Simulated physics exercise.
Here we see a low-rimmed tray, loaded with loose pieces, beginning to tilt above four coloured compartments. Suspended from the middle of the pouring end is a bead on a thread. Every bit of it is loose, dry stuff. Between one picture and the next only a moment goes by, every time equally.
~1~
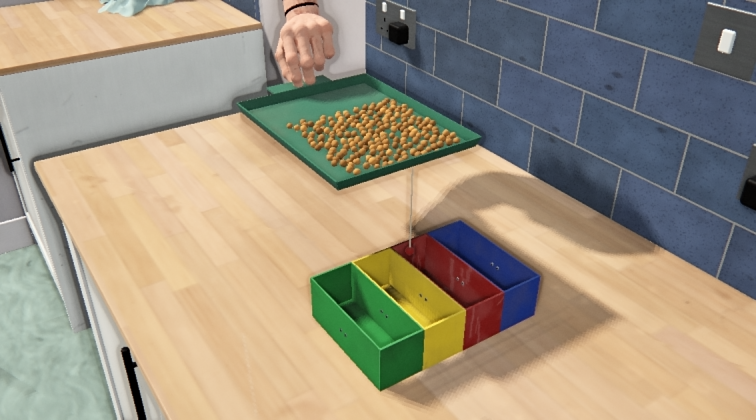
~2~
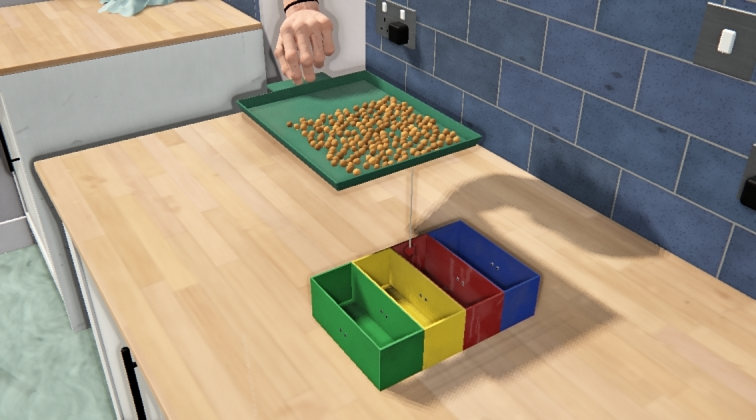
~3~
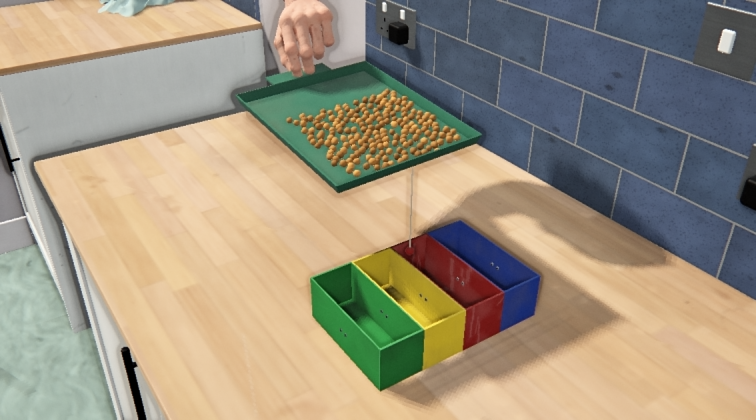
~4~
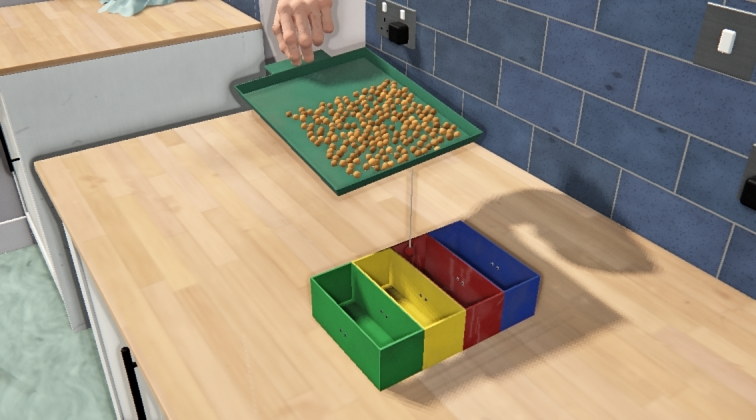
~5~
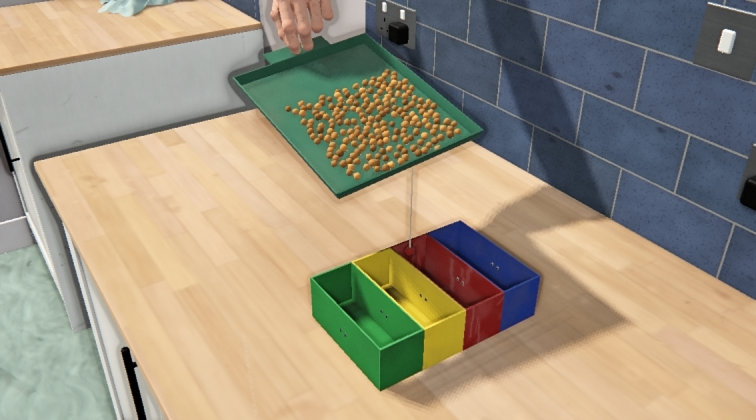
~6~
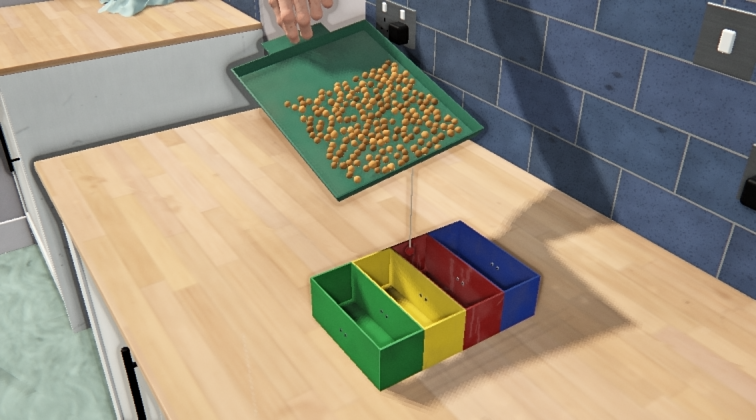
On a kitchen worktop, a hand gradually tilting a green tray of small orange-brown pieces above green, yellow, red and blue compartments.
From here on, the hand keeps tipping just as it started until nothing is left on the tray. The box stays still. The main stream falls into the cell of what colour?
Colour: Green.
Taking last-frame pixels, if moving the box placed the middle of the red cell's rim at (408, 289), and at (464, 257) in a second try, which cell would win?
With the first placing it's that yellow cell, with the second it's the cell in green.
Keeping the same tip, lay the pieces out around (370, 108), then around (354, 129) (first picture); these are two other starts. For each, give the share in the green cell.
First case: Some 70 %; second case: Some 80 %.
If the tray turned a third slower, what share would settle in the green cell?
It would be close to 80 per cent.
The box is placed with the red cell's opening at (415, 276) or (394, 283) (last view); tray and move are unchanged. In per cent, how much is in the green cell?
The first try gives 30 per cent, the second 0 per cent.
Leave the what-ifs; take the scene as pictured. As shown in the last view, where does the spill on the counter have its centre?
The centre sits close to (299, 351).
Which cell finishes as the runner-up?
The yellow one.
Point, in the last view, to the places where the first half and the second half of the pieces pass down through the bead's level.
Earlier portion about (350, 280); later portion about (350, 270).
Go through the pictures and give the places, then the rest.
The first picture shows corners of the pouring end (338, 179) and (476, 136), level; middle of the load (371, 133), roasted chickpeas; bead on its thread (410, 251); green cell (402, 356); yellow cell (444, 336); red cell (483, 317); blue cell (520, 300).
The second picture shows corners of the pouring end (338, 180) and (476, 135), level; middle of the load (371, 132).
The third picture shows corners of the pouring end (338, 182) and (476, 134), tipped barely, lowest at the left corner; middle of the load (371, 129).
The fourth picture shows corners of the pouring end (338, 186) and (477, 131), tipped a little, lowest at the left corner; middle of the load (371, 124).
The fifth picture shows corners of the pouring end (338, 190) and (477, 129), tipped a little, lowest at the left corner; middle of the load (371, 120).
The sixth picture shows corners of the pouring end (338, 193) and (478, 127), tipped clearly, lowest at the left corner; middle of the load (371, 117); green cell (402, 356); yellow cell (444, 336); red cell (483, 317); blue cell (520, 300).
Just after the last frame, tray tipped steeply; almost all on the tray; just a few in the green cell; just a few falling or outside the box.
A moment on, tray tipped past a quarter turn; just a few on the tray; roughly two thirds in the green cell; about a tenth in the yellow cell; about a tenth falling or outside the box.
Further on, tray tipped past a quarter turn; the larger part in the green cell; about a tenth in the yellow cell; just a few in the red cell; about a tenth falling or outside the box.
When it is over, tray tipped past a quarter turn; the larger part in the green cell; about a tenth in the yellow cell; just a few in the red cell; not one in the blue cell; about a tenth outside the box.
